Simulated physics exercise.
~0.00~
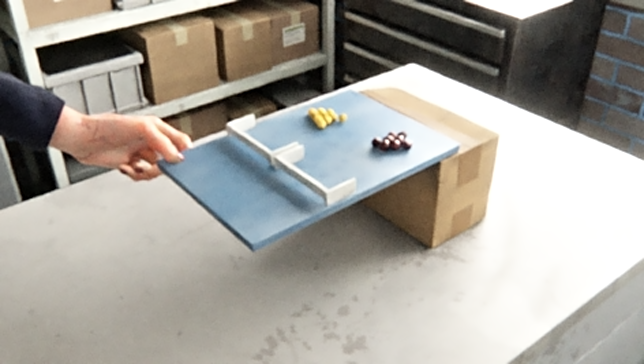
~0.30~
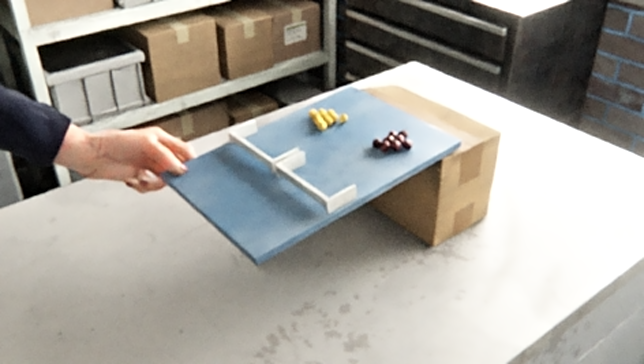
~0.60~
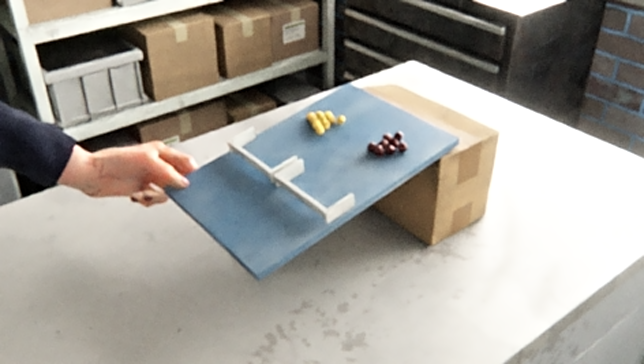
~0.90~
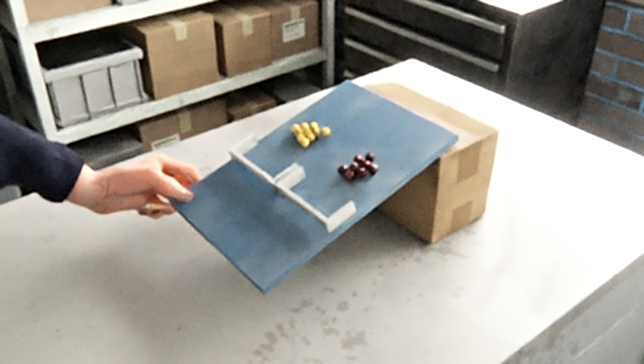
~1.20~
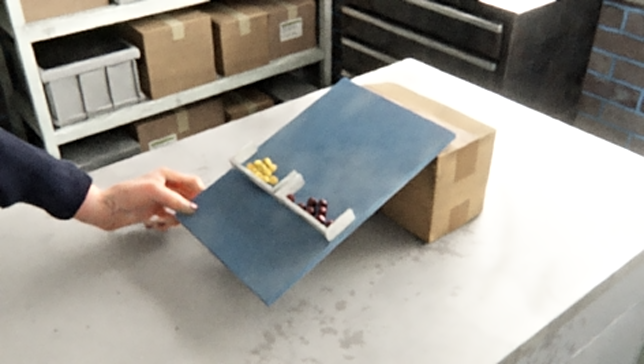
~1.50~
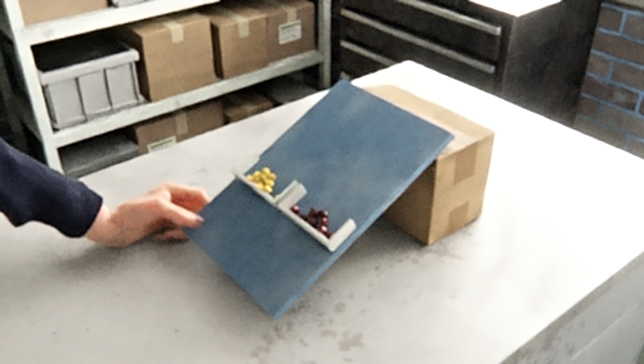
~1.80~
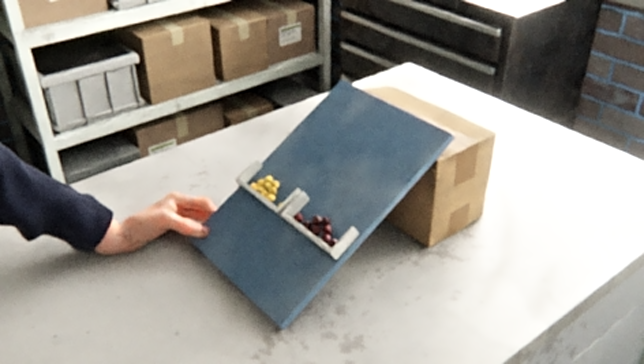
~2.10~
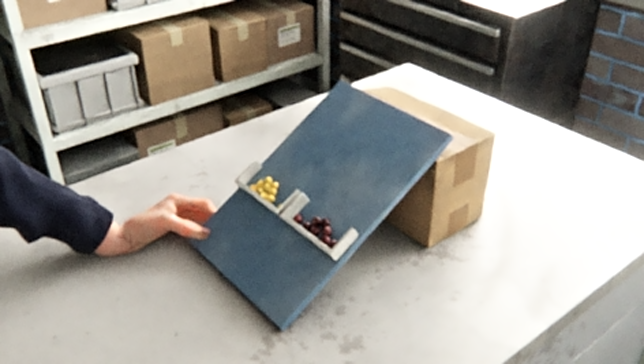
A blue board tilts steeply as a hand lowers it, and yellow and dark red piles slide down against white bars.
